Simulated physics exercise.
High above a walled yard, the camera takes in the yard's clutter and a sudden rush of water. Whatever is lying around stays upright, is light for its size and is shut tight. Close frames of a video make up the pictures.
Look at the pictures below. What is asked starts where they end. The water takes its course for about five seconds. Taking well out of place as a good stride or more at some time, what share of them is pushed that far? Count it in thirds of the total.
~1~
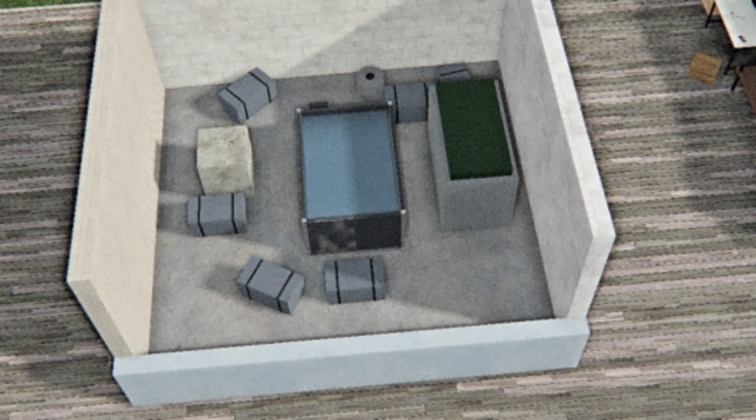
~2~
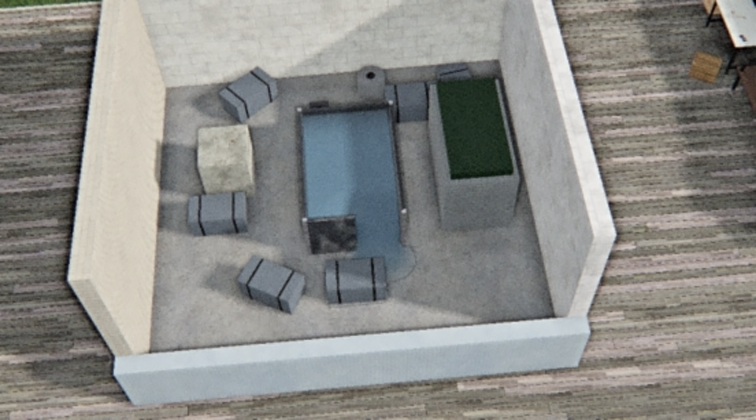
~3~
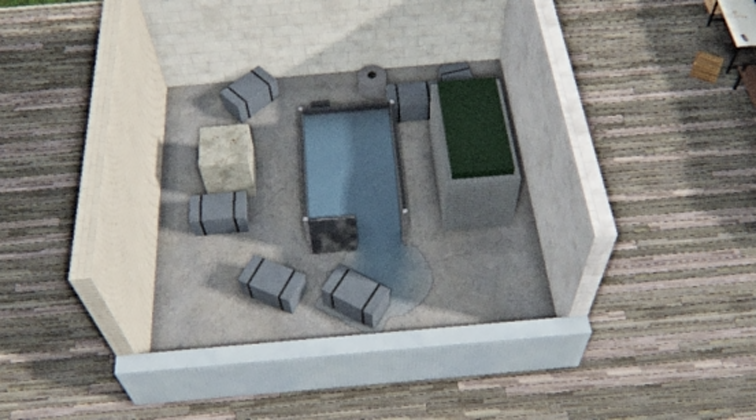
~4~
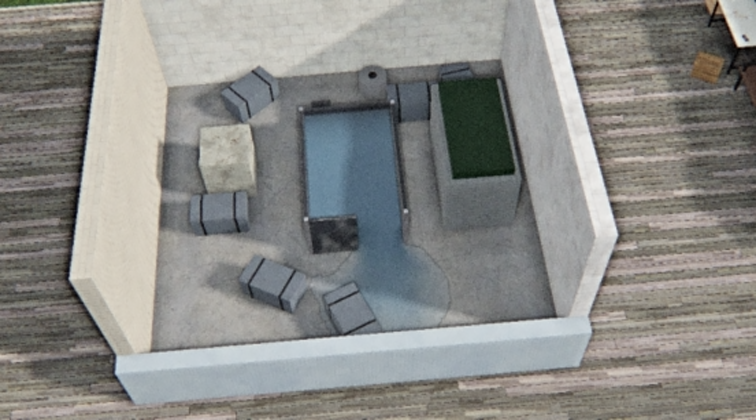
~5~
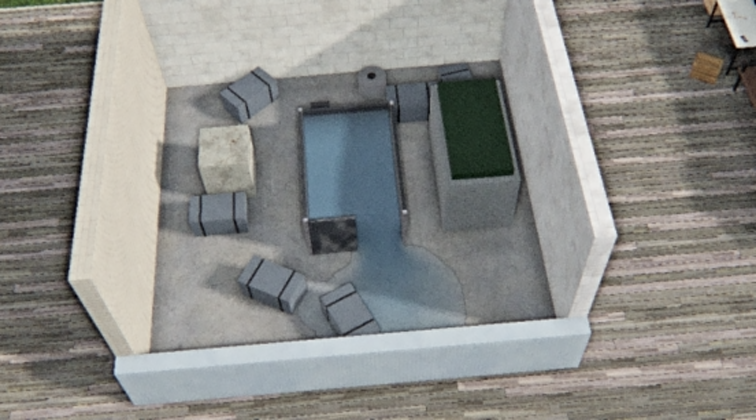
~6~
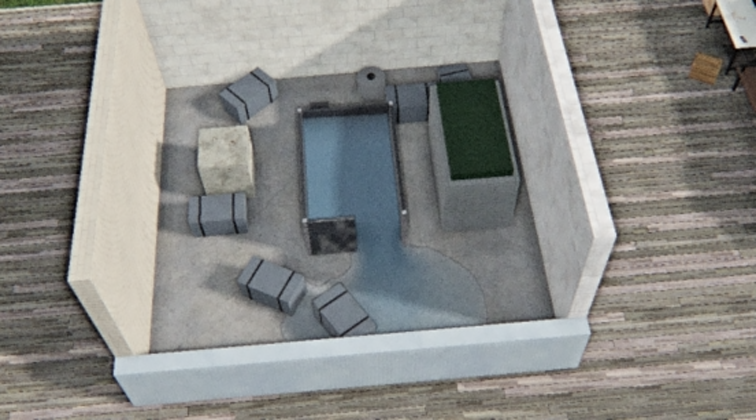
Fewer than a third of the things get pushed well away.
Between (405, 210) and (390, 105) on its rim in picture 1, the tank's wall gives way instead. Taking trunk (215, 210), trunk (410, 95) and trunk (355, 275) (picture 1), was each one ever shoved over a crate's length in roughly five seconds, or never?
Well, in order they come out as below the mark, over the mark and below the mark.
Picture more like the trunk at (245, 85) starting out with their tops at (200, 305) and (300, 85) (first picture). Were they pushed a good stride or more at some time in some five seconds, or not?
Went the distance, fell short.
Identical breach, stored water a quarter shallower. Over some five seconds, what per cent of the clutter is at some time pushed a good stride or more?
My figure is 20 percent.
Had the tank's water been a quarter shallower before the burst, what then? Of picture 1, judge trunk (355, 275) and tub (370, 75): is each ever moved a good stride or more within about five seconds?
Going one by one: Beyond that distance, within that distance, in that order.
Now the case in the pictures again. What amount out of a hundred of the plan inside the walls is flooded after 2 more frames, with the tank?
Near 25 %.
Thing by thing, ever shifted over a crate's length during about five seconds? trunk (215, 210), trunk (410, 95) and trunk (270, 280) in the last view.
Taking them in turn, the first stayed within range, the second stayed within range, and the third traveled far.
A moment on, 1 of 8 are well off their spots; 0 afloat.
Next, 1 of 8 are well off their spots; 1 afloat.
Later, 2 of 8 are well off their spots; 1 afloat.
In the end, 2 of 8 are well off their spots, and 2 have been at some point; 4 afloat.
